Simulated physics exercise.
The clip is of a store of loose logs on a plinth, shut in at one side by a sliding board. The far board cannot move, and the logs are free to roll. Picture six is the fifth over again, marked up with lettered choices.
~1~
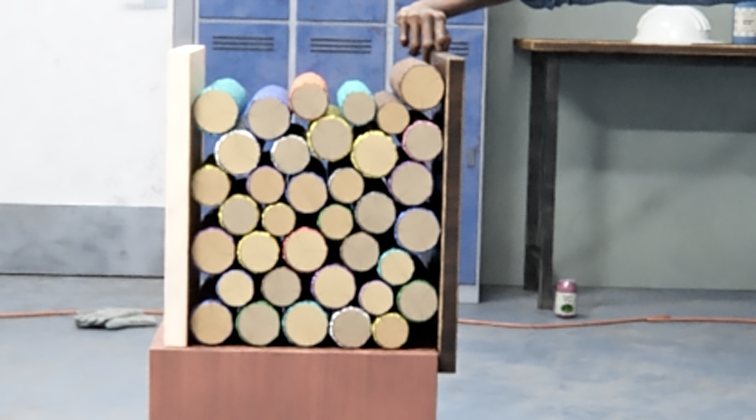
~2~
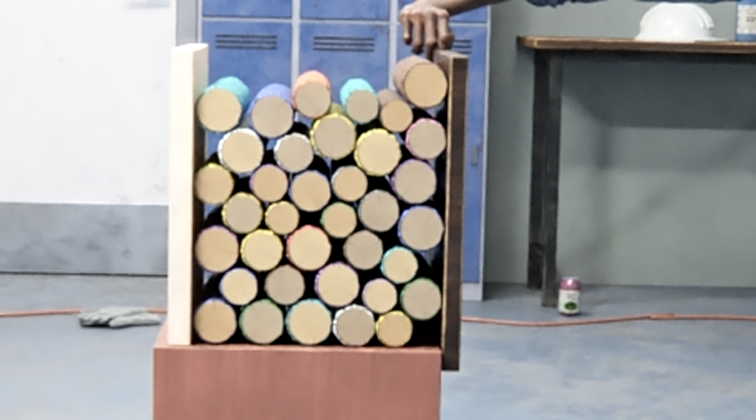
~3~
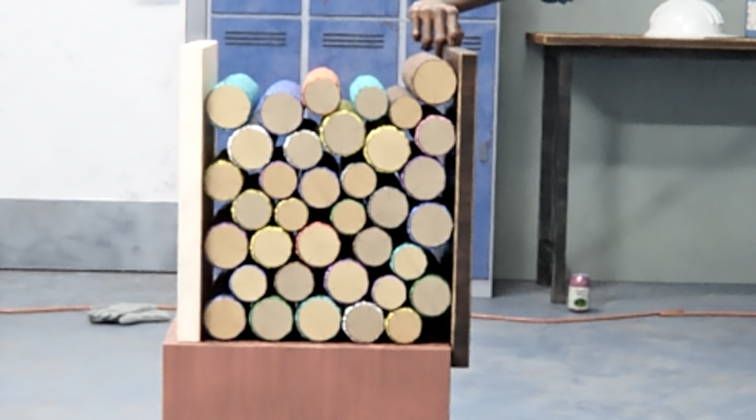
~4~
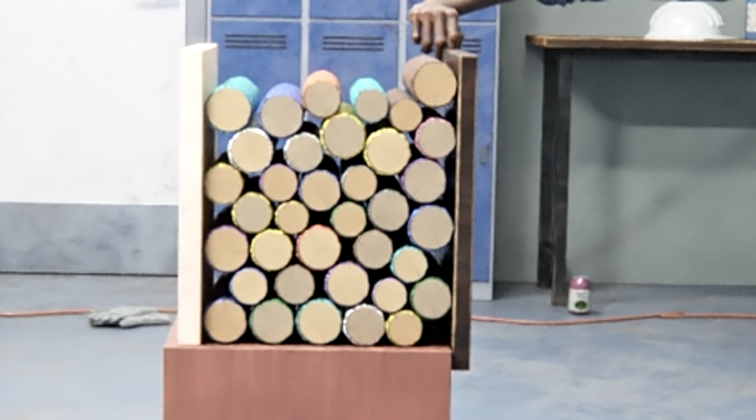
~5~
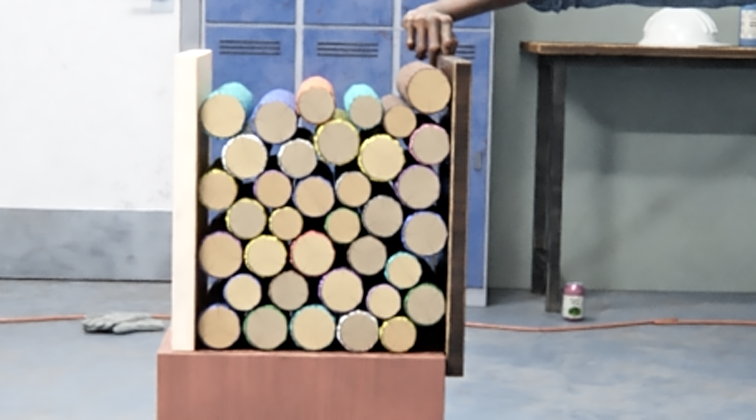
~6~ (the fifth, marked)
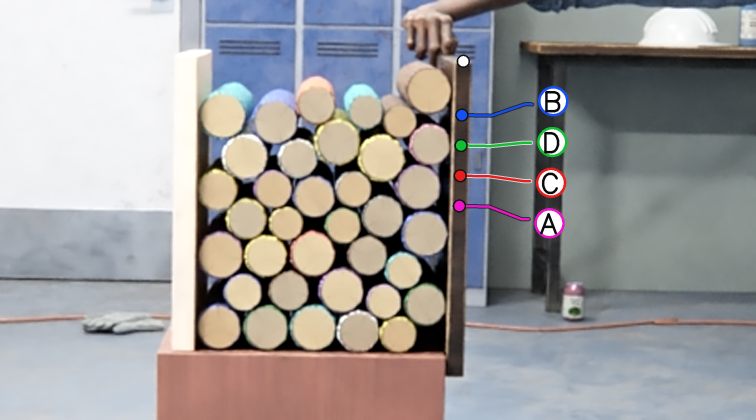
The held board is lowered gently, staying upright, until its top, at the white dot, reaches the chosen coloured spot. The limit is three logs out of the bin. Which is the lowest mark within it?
Stop at A.
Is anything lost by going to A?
At A: Yes.
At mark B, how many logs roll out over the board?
With B, none.
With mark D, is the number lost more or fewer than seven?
Fewer than seven.
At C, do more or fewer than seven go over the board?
Fewer than seven.
On the copy, A at (459, 206); B at (462, 115); C at (460, 176); D at (461, 146); the white dot at (463, 61).
On A. First, top of the board (452, 127).
Then, top of the board (450, 202).
Finally, top of the board (450, 205), three out over the board.
By contrast, B none out over the board; C three out over the board; D one out over the board.
